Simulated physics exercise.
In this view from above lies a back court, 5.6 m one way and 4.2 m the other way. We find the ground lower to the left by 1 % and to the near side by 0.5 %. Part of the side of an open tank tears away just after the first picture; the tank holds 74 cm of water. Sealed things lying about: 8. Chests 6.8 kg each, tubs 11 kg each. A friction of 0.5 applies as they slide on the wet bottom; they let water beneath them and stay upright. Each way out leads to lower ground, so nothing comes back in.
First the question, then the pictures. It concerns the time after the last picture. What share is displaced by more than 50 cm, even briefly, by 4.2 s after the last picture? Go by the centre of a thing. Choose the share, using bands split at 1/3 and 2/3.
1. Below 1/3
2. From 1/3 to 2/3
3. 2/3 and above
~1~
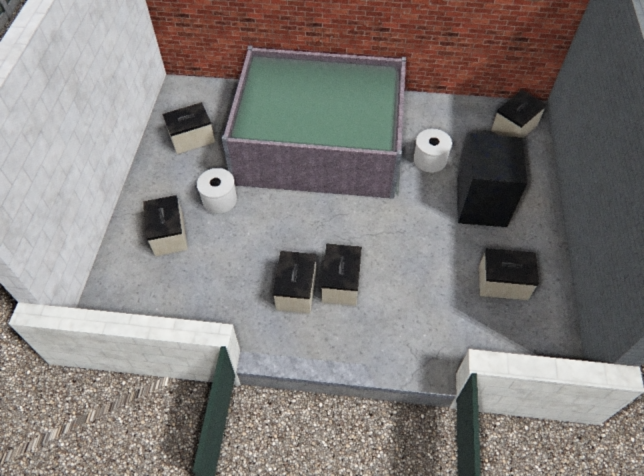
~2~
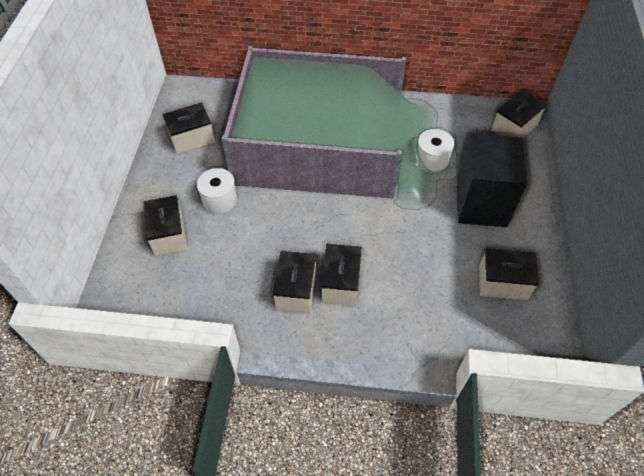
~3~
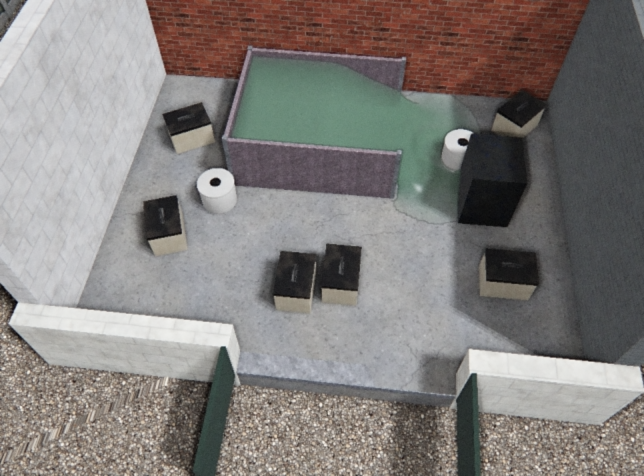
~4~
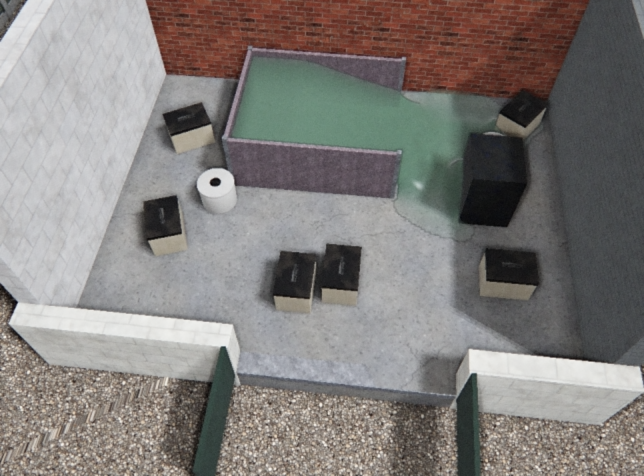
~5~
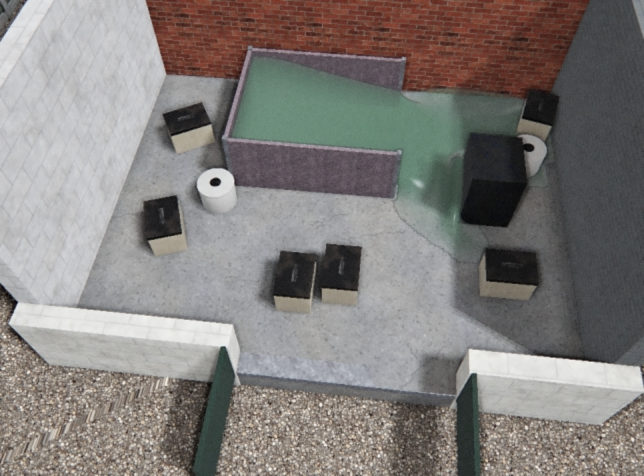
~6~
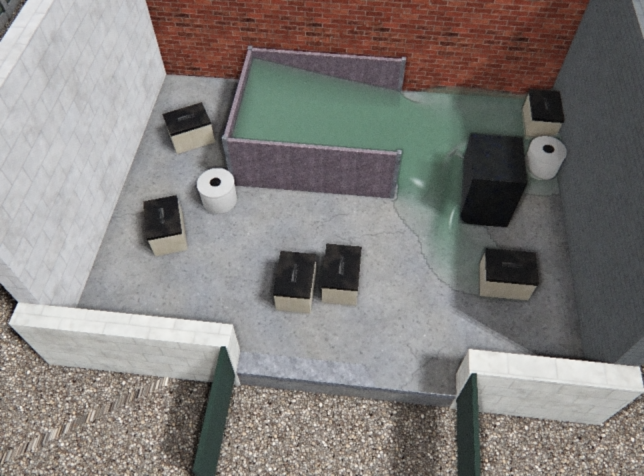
From 1/3 to 2/3.
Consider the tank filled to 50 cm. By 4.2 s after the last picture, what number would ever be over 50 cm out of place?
In that case the number is 3.
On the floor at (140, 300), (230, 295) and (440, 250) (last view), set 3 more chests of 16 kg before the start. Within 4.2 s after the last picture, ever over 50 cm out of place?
Reading them off in order: Not beyond, not beyond, clears the mark.
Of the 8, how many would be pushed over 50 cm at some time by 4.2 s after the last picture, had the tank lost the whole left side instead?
Result: 7.
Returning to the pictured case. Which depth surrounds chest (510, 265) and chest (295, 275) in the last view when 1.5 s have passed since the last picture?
Depths: Near 16 cm, then near 0 cm.
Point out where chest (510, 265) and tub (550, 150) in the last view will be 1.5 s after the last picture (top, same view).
Near (565, 333) and (520, 265).
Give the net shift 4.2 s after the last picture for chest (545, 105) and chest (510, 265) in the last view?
In turn: 350 cm, washed out.
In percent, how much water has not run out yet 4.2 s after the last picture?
Somewhere near 84 percent, give or take.
Then, 0.4 s after the last picture 1 of 8 are over 50 cm from their spots; 2 afloat.
Then, 1.5 s after the last picture 2 of 8 are over 50 cm from their spots; 3 afloat.
Then, 2.8 s after the last picture 3 of 8 are over 50 cm from their spots; 3 afloat.
Then, 4.2 s after the last picture 5 of 8 are over 50 cm from their spots, and 5 have been at some point; 2 afloat.
